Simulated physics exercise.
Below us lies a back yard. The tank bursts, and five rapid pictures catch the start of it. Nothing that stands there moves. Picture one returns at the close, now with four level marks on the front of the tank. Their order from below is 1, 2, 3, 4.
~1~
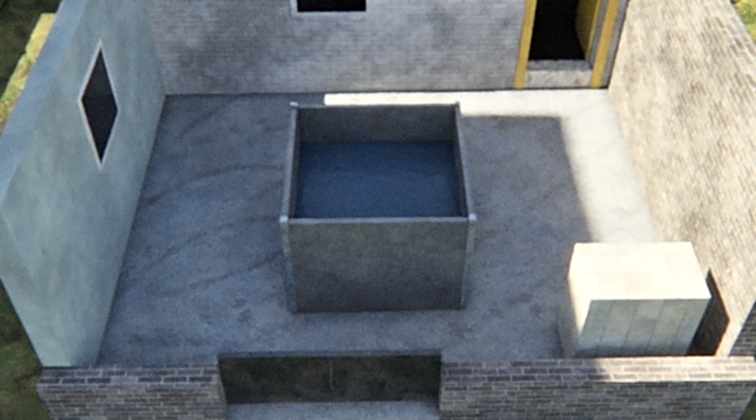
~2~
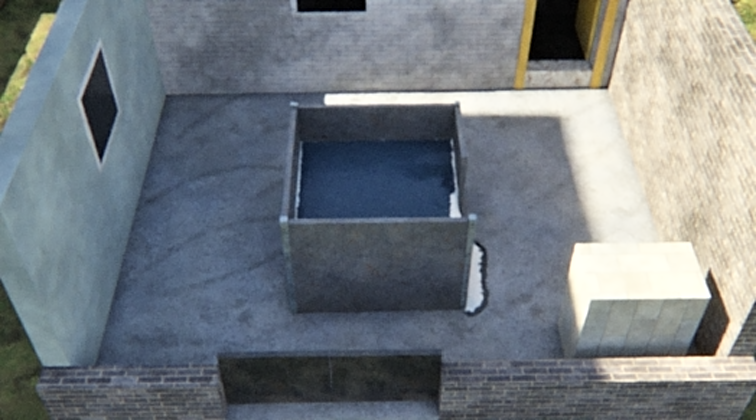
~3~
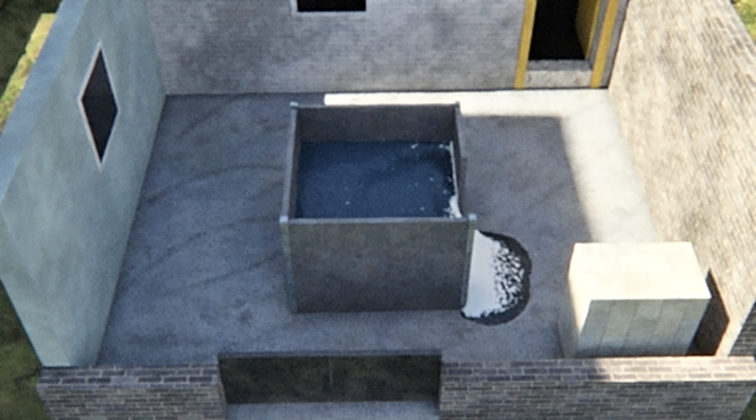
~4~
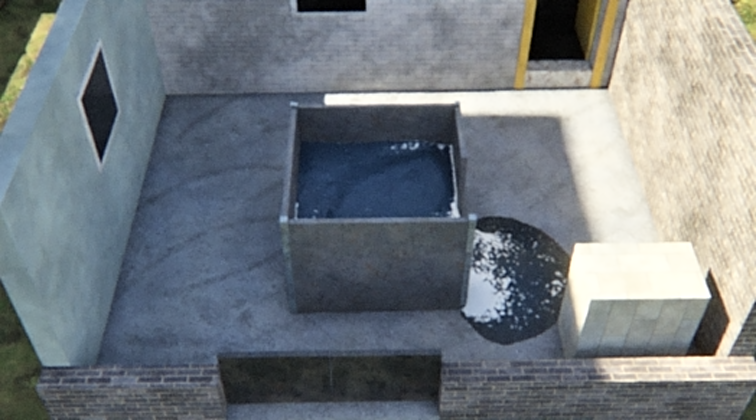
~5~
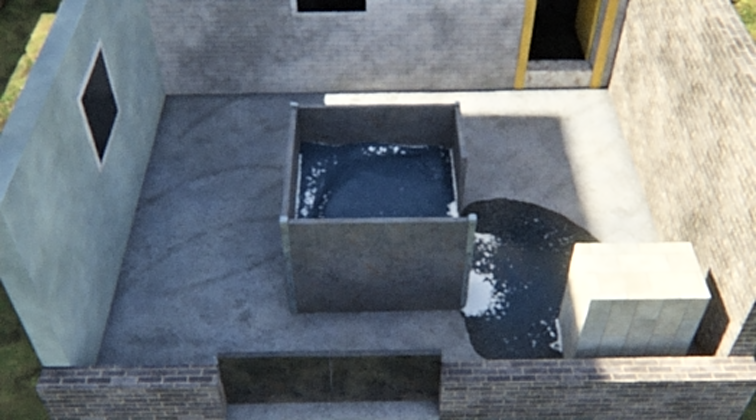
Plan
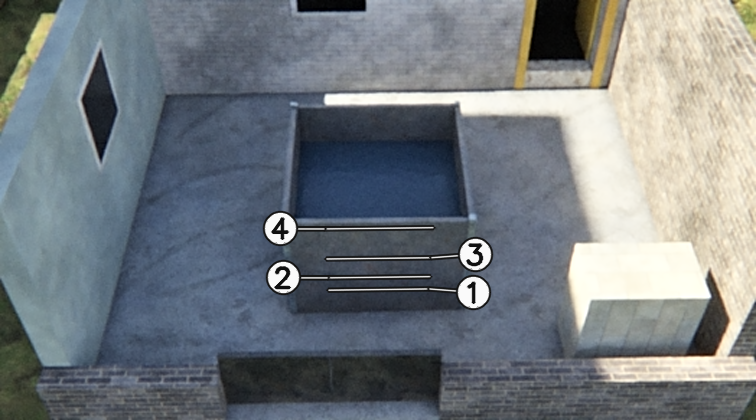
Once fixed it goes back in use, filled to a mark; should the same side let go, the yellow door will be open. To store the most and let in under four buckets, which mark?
It is 3.
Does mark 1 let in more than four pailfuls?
No, not at all.
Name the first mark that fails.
It is 4.
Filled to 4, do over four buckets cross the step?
Yes.
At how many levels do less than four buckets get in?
Three.
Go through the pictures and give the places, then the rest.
Water in the tank at rest, its middle at (377, 193); foot of the yellow doorway at (556, 87); shut gate at (330, 359), in the first frame.
Front seen at (478, 283), 1 % of the ground wet, in the second frame.
Front seen at (510, 242), 3 % of the ground wet, in the third frame.
Front seen at (535, 234), 6 % of the ground wet, in the fourth frame.
Front seen at (528, 221), 12 % of the ground wet, in the fifth frame.
On the marked copy, 1 at (378, 289); 2 at (378, 277); 3 at (378, 258); 4 at (378, 228); from the bottom up 1, 2, 3, 4.
With 1, nothing gets over.
With 2, nothing gets over.
With 3, a splash gets over, under a bucket.
With 4, about 11 bucketfuls get in.
